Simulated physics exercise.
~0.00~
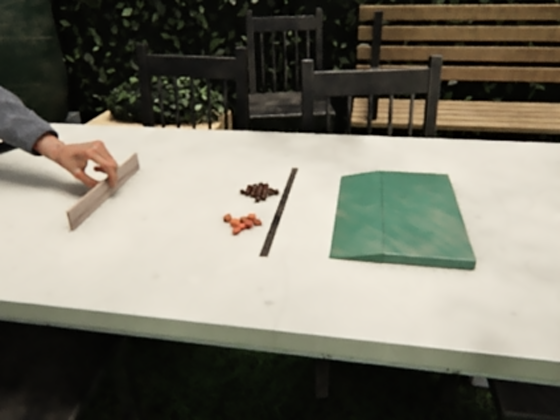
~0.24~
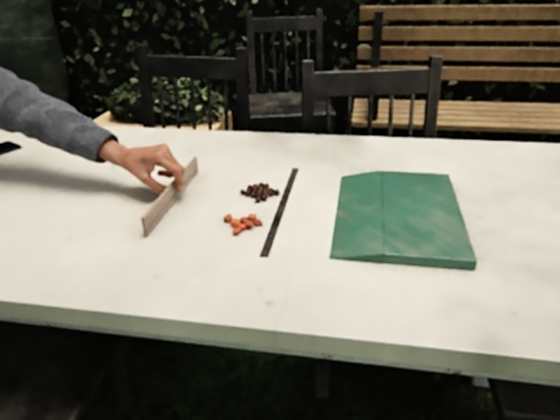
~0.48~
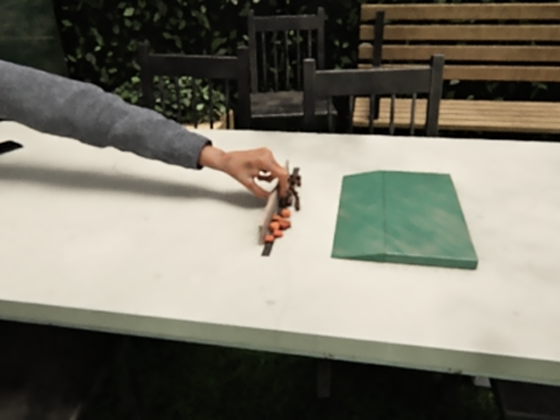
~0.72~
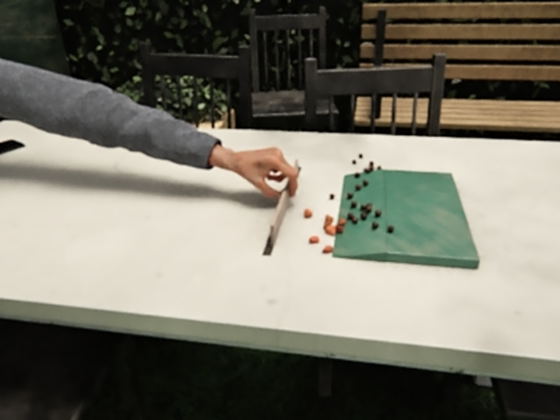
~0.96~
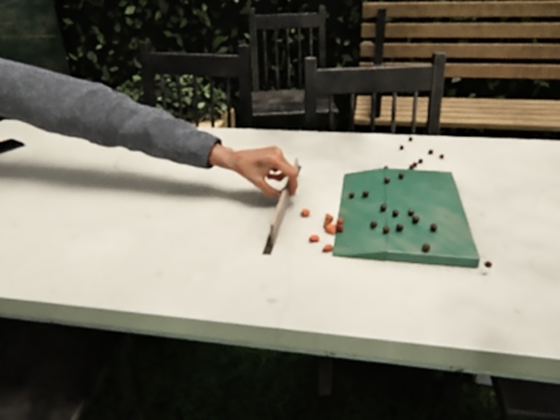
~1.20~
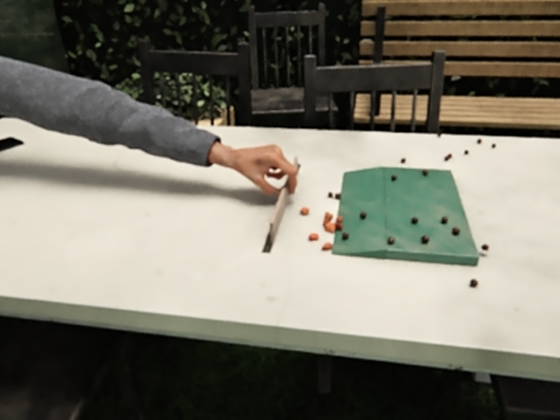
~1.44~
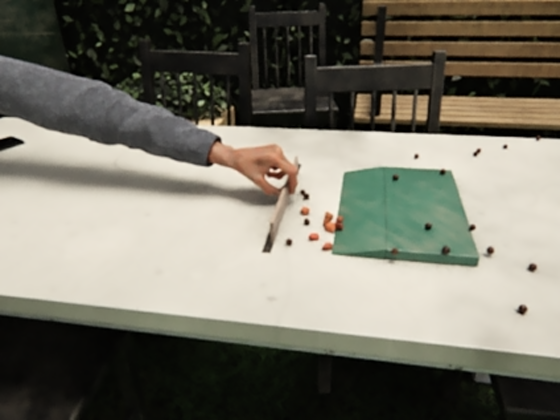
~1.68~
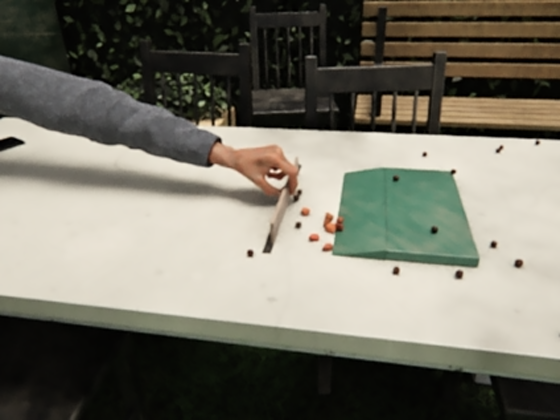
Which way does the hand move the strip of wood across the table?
The hand moves the strip of wood to the right, up to the black tape.
